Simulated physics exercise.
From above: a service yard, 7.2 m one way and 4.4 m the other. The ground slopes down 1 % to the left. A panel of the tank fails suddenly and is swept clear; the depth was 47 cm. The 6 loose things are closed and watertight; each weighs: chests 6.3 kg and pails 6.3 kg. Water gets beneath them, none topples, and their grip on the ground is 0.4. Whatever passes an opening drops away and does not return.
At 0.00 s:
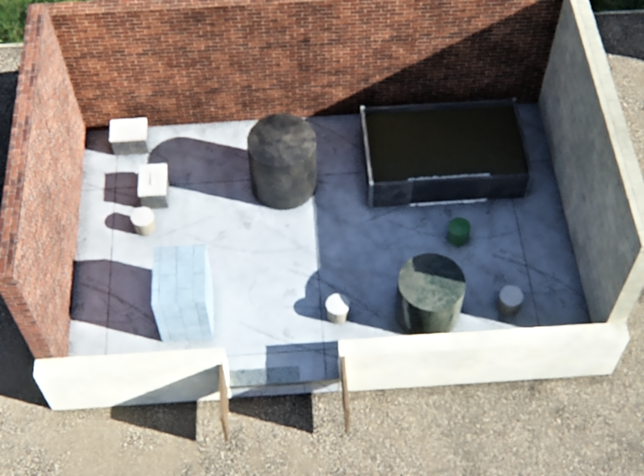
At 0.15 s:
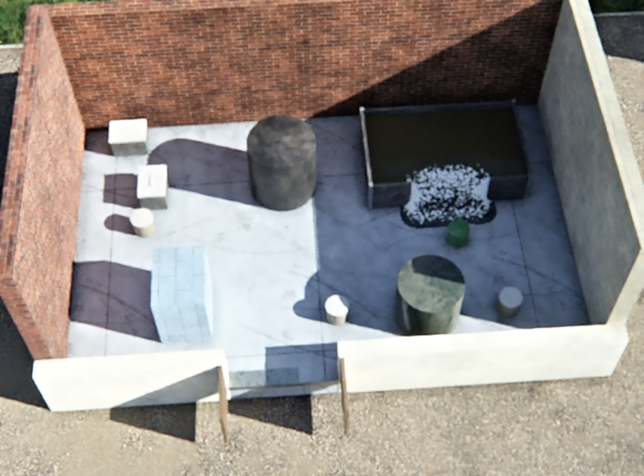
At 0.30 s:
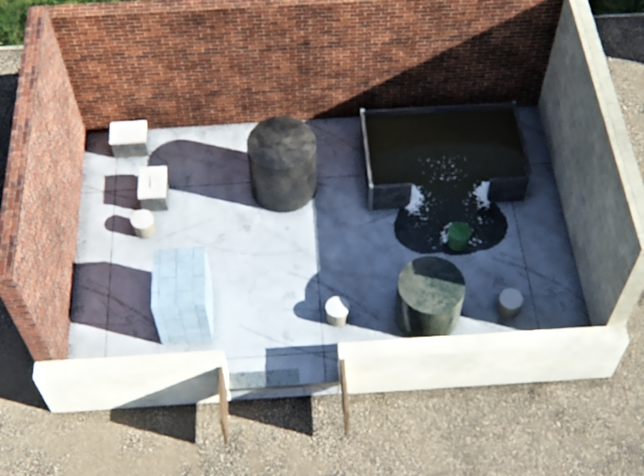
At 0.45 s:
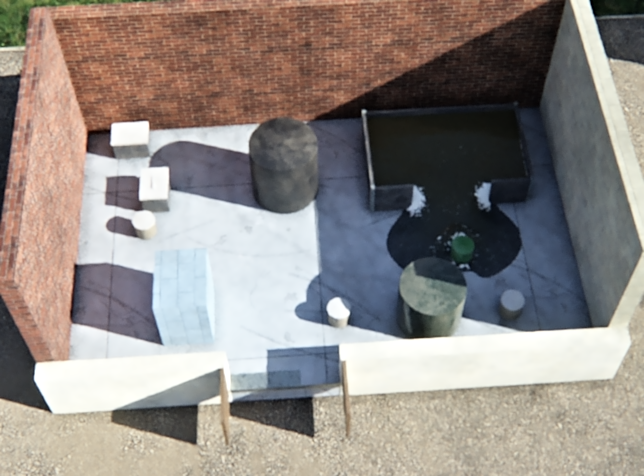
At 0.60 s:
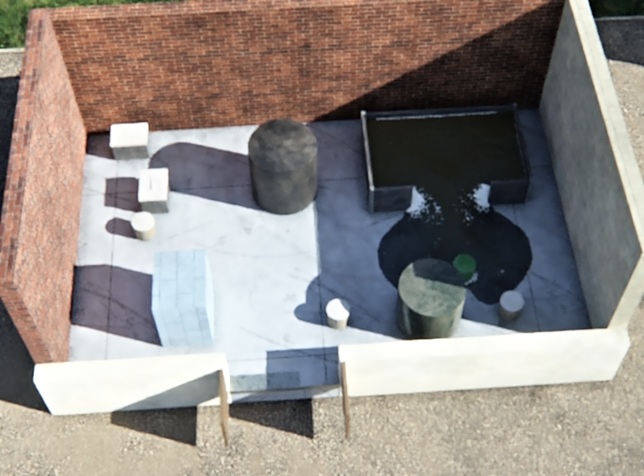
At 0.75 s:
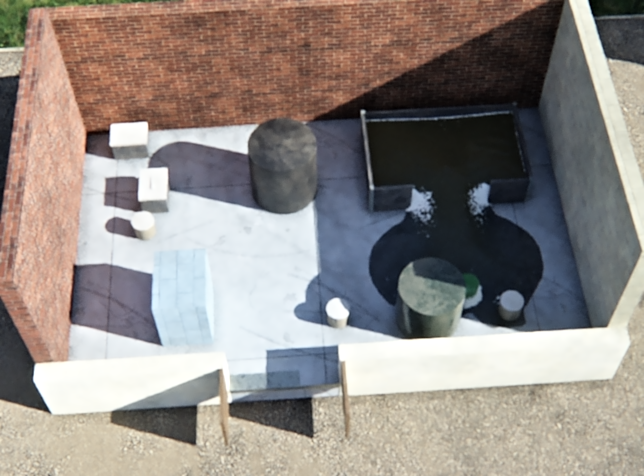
Walled service yard from above, water bursting through a tank's front, spreading dark across the paving and pushing a green pail along.
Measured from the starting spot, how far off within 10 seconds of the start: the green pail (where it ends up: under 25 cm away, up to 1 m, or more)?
The green pail ends far away.
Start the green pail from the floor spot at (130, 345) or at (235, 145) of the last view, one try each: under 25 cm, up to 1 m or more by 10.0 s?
In turn: It holds its place; it holds its place.
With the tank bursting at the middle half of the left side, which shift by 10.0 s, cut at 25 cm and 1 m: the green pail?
In that case the green pail holds its place.
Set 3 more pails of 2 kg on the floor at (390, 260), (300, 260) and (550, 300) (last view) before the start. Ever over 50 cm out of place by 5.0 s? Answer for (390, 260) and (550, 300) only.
In turn: More, more.
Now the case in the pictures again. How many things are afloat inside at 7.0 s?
I count 1.
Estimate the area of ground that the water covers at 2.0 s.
About 12 m2.
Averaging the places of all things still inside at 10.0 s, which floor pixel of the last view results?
Around (260, 233).
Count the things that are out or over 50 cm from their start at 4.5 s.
I count 3.
After 2.0 s the green pail is near (463, 332), 1.7 m from its start, aground; 0 of 6 are out; 1 afloat.
After 4.5 s the green pail is near (455, 338), 1.8 m from its start, aground; 1 of 6 are out; 1 afloat.
After 7.0 s the green pail is near (455, 339), 1.8 m from its start, aground; 1 of 6 are out; 1 afloat.
After 10.0 s the green pail is near (455, 339), 1.8 m from its start, aground; 1 of 6 are out; 2 afloat.
